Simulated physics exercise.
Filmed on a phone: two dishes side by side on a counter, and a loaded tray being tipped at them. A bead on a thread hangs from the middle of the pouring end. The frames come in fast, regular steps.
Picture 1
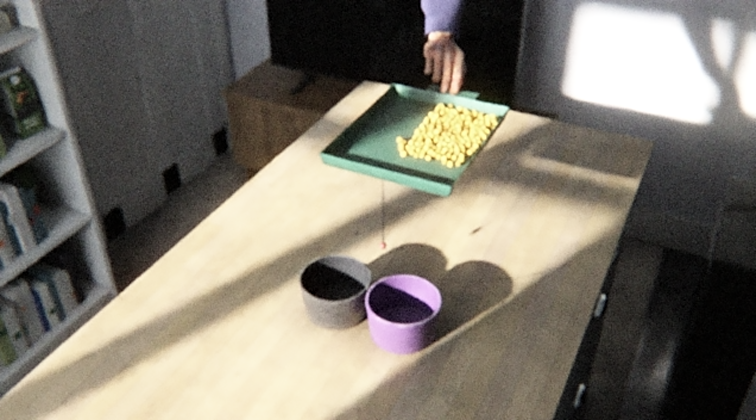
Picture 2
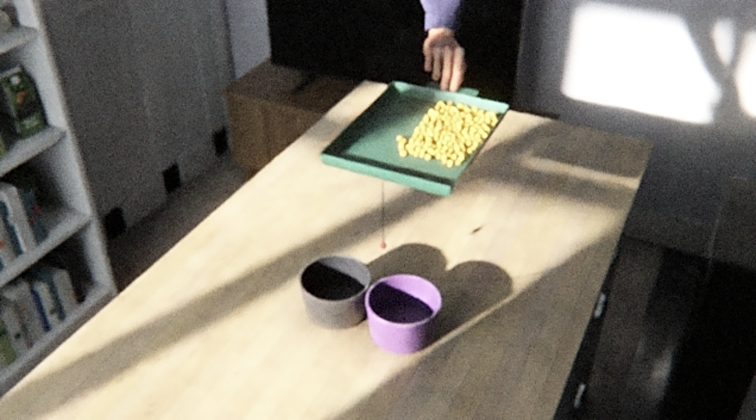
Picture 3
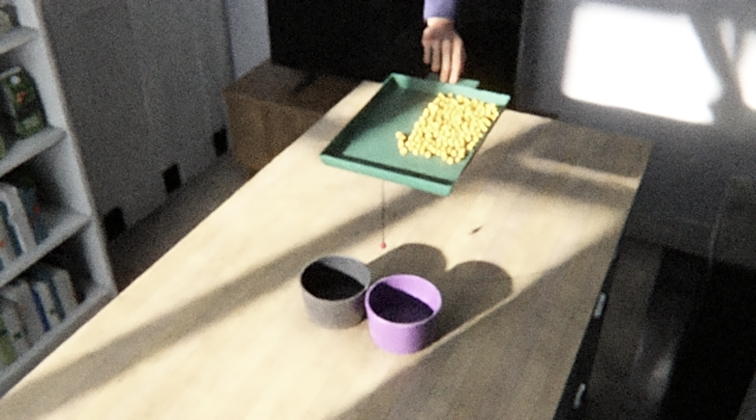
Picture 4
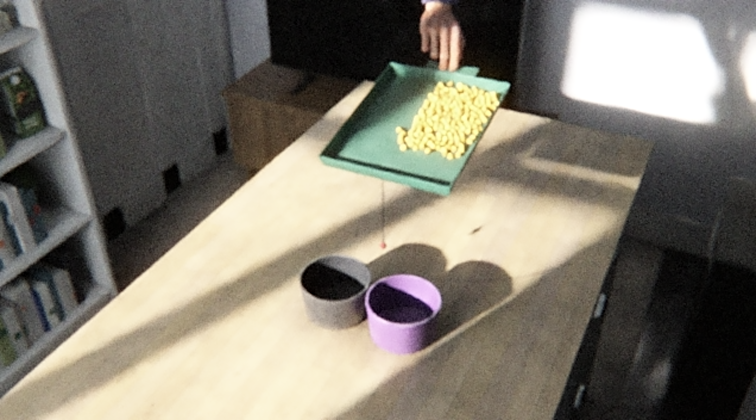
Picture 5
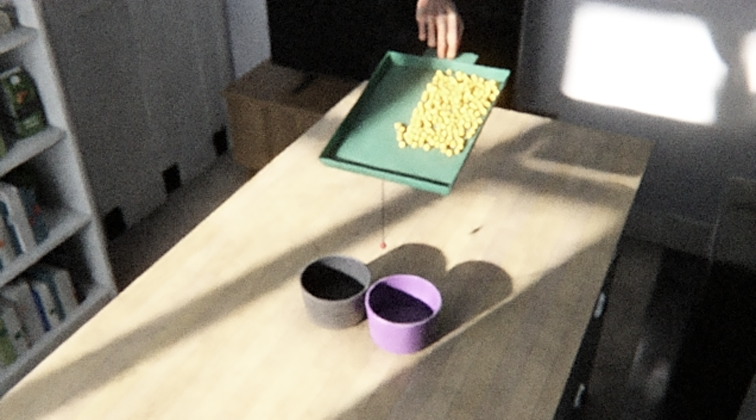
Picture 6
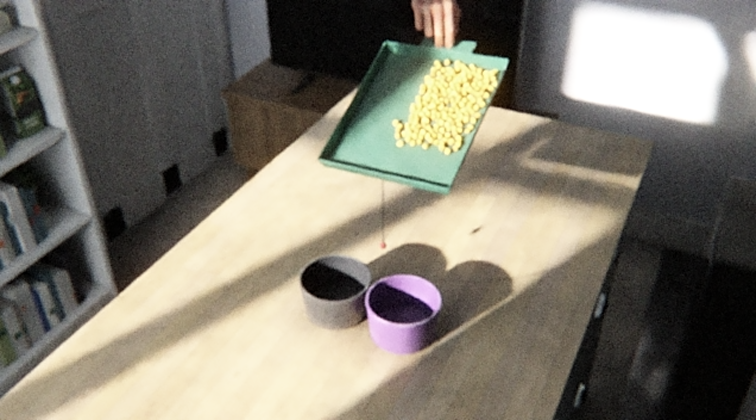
A green tray of yellow puffed corn balls starts out nearly flat, then a hand at its far edge raises that end steadily into a clear tilt, while the gray and purple dishes stay still on the wooden counter.
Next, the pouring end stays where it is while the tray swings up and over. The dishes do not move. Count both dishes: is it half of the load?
The two hold the larger part of the load.
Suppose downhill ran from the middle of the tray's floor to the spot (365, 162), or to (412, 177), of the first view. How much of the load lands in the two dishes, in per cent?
Roughly 10 per cent, and 40 per cent.
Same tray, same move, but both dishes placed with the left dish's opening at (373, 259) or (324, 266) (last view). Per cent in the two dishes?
In turn 40 and 80 in a hundred.
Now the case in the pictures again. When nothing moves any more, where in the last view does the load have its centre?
Near (349, 309).
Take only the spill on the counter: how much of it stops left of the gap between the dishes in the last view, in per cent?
Roughly 70 in a hundred.
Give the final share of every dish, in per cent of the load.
Left dish: 40 %, right dish: 40 %.
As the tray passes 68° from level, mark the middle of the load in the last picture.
Near (389, 180).
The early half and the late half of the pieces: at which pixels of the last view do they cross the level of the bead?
Early half (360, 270), late half (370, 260).
Soon after the last picture, tray tipped steeply; most on the tray; a stray few in the right dish; a stray few in the left dish; about a quarter in the air.
A little later, tray tipped past a quarter turn; about a third on the tray; about a quarter in the right dish; about a quarter in the left dish; a small part outside both; about a quarter in the air.
Later still, tray tipped past a quarter turn; about a third in the right dish; about a third in the left dish; about a quarter outside both.
At rest, tray tipped past a quarter turn; about a third in the right dish; about a third in the left dish; about a quarter outside both.
